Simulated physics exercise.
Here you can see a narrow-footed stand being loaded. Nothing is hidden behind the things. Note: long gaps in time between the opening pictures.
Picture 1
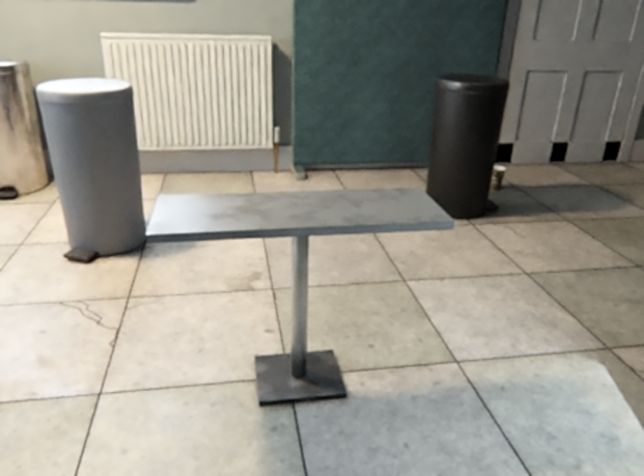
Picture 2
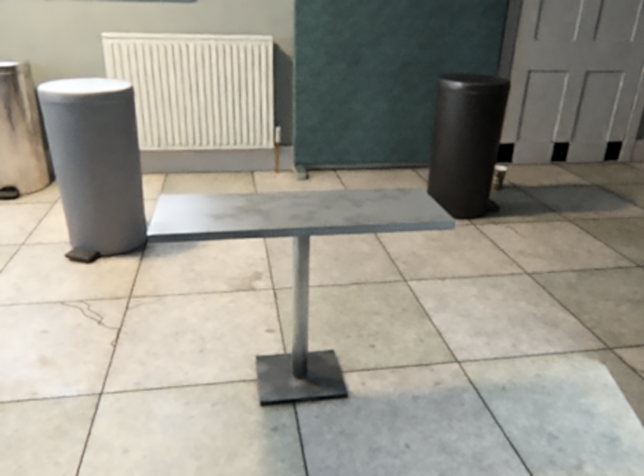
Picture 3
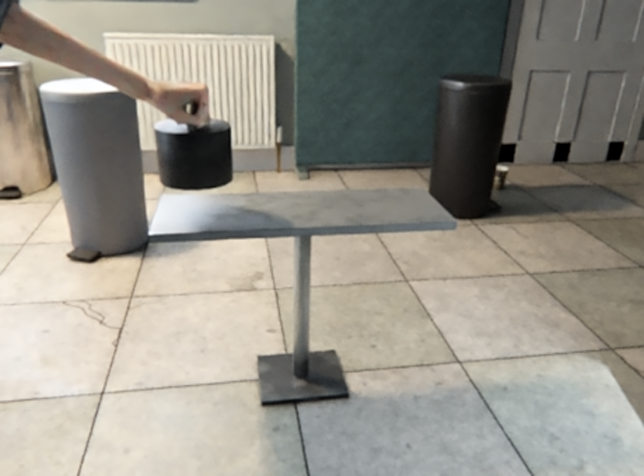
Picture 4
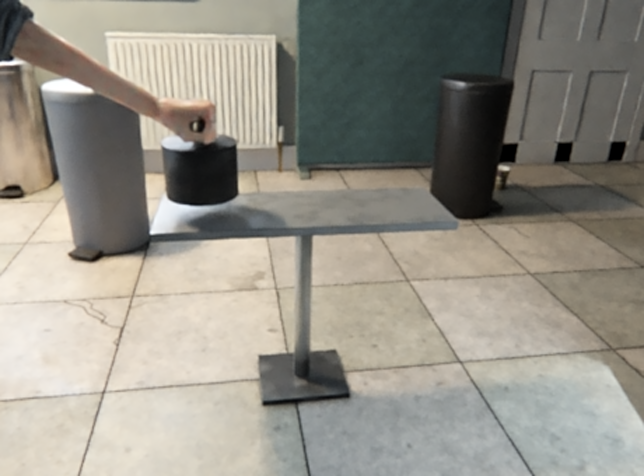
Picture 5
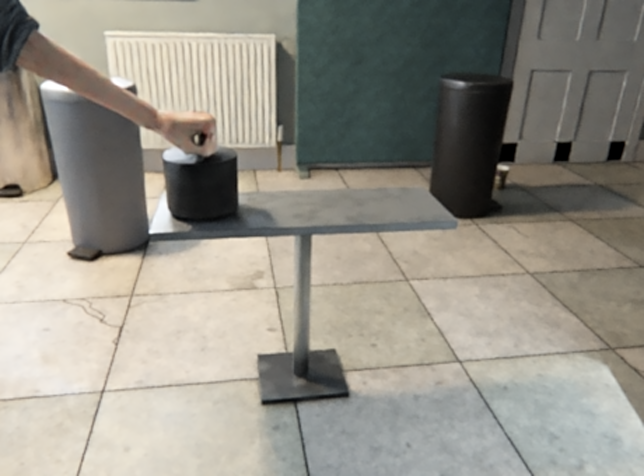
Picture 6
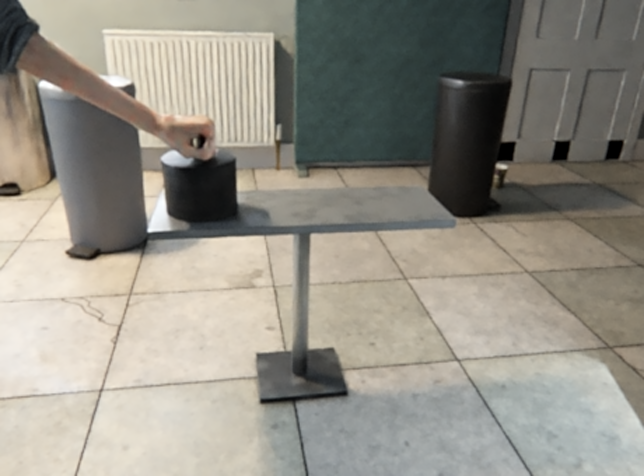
In a room with large pale floor tiles, seen from slightly above by a camera that stays almost still, a grey stand with a flat rectangular top on a thin post and small square base occupies the centre. Behind it are a grey bin, a white radiator, a green panel and a black bin. A hand reaches in from the left, lowers a dark cylinder onto the top's left end and keeps holding it.
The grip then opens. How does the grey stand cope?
The grey stand overbalances.
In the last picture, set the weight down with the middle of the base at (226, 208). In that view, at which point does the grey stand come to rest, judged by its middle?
Roughly (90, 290).
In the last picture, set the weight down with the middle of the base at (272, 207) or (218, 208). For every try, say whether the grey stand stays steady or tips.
Grey stand - first try remains standing, second try keels over.
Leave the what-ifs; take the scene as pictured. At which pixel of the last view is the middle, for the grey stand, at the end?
Looks like it settles somewhere around (88, 288).
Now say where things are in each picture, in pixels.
Grey stand (301, 212), in the first picture.
Grey stand (302, 212), in the second picture.
Still on the way; grey stand (303, 212); weight (195, 153), in the third picture.
Still on the way; grey stand (304, 212); weight (201, 169), in the fourth picture.
Still on the way; grey stand (304, 211); weight (202, 180), in the fifth picture.
In place, still held; grey stand (302, 210); weight (201, 183), in the sixth picture.
Then, 0.60 s later than the last frame, grey stand tilted by 28° near (197, 215).
Then, 0.80 s later than the last frame, grey stand tilted by 66° near (84, 288).
When it is over, the grey stand tips up, near (88, 288).
